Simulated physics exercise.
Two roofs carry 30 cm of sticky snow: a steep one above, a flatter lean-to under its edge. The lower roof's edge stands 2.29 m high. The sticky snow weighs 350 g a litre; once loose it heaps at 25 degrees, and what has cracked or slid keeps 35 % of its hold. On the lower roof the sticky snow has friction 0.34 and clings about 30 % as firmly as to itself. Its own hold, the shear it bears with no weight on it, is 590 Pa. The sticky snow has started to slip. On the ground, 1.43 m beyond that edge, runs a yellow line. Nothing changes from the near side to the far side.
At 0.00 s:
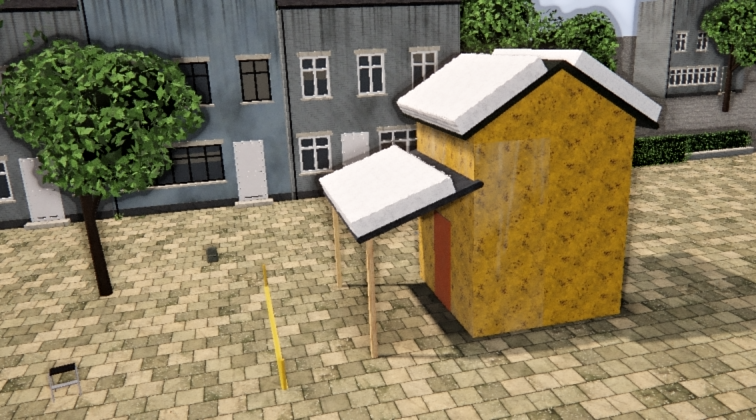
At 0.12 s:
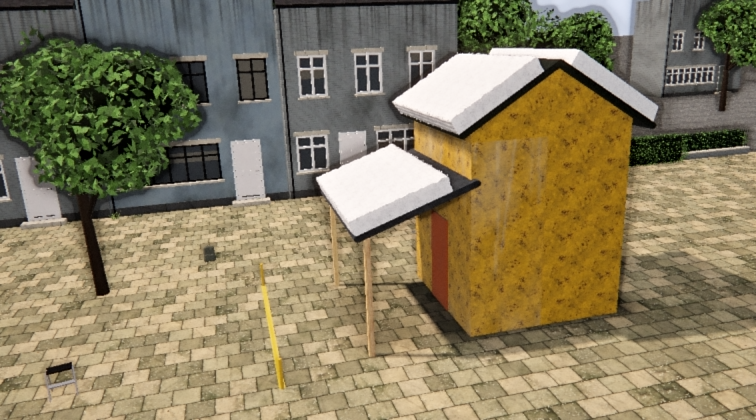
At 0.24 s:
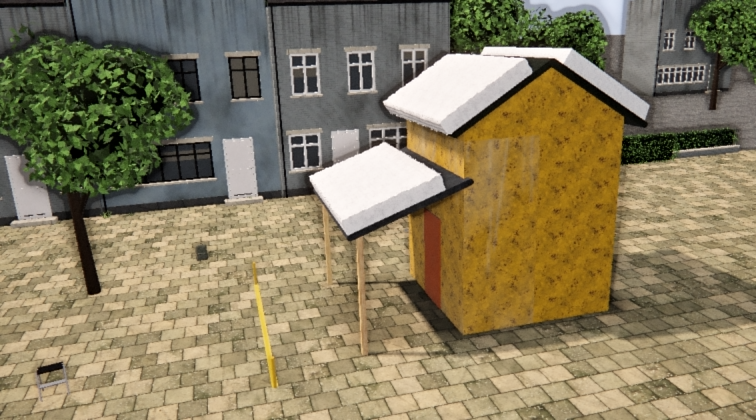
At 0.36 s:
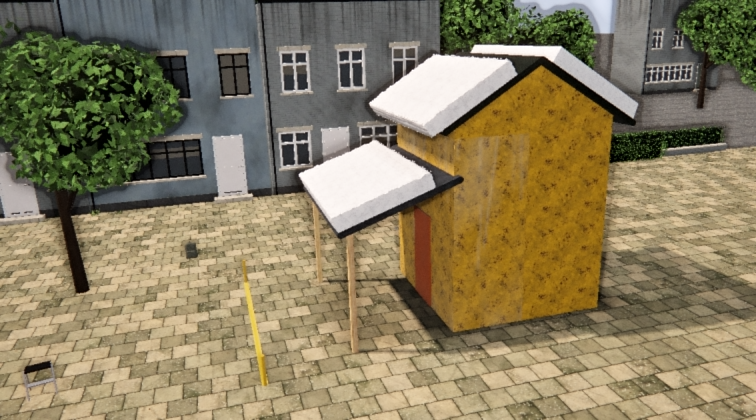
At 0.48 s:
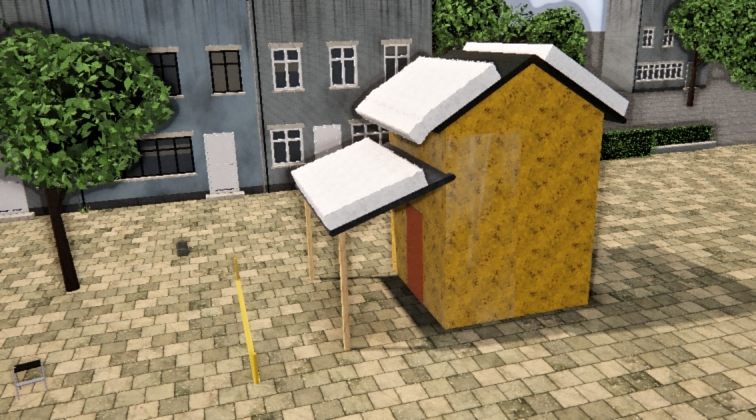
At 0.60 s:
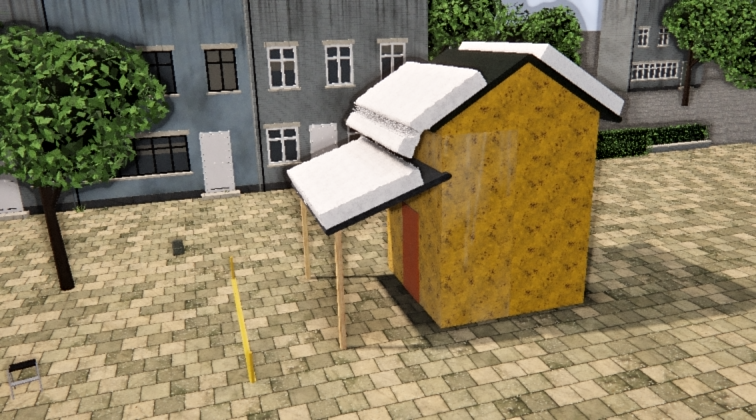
The clip opens on a yellow hut with thick snow on its steep upper roof and on the flatter lean-to at left. The near slab of upper snow slides slowly down leftward in one piece, pushing past the roof edge, then cracks as its overhanging front sags close above the lean-to's snow.
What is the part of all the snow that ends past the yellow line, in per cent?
Close to 35 per cent.
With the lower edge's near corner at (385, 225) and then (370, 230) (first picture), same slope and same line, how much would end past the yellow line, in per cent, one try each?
In turn about 35 %, 35 %.
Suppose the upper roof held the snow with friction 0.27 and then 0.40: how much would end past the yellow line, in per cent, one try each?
In turn about 30 %, 25 %.
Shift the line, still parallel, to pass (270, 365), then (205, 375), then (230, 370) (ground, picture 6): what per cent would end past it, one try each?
In that order: 45 %, 16 %, 25 %.
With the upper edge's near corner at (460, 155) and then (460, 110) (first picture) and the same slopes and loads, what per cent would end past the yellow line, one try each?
In turn about 20 %, 45 %.
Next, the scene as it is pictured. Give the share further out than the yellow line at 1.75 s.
Some 0 per cent.
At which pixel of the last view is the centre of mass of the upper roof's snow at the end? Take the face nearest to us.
At about (256, 339).
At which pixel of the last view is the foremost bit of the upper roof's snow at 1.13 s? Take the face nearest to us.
At about (340, 195).
By 1.13 s, none is below the lower edge and 0 % is past the line.
By 1.75 s, 29 % is below the lower edge and 0 % is past the line.
By 2.38 s, 64 % is below the lower edge and 32 % is past the line.
By 3.00 s, 76 % is below the lower edge and 35 % is past the line.
By 3.80 s, at the end, 76 % is below the lower edge and 35 % is past the line.
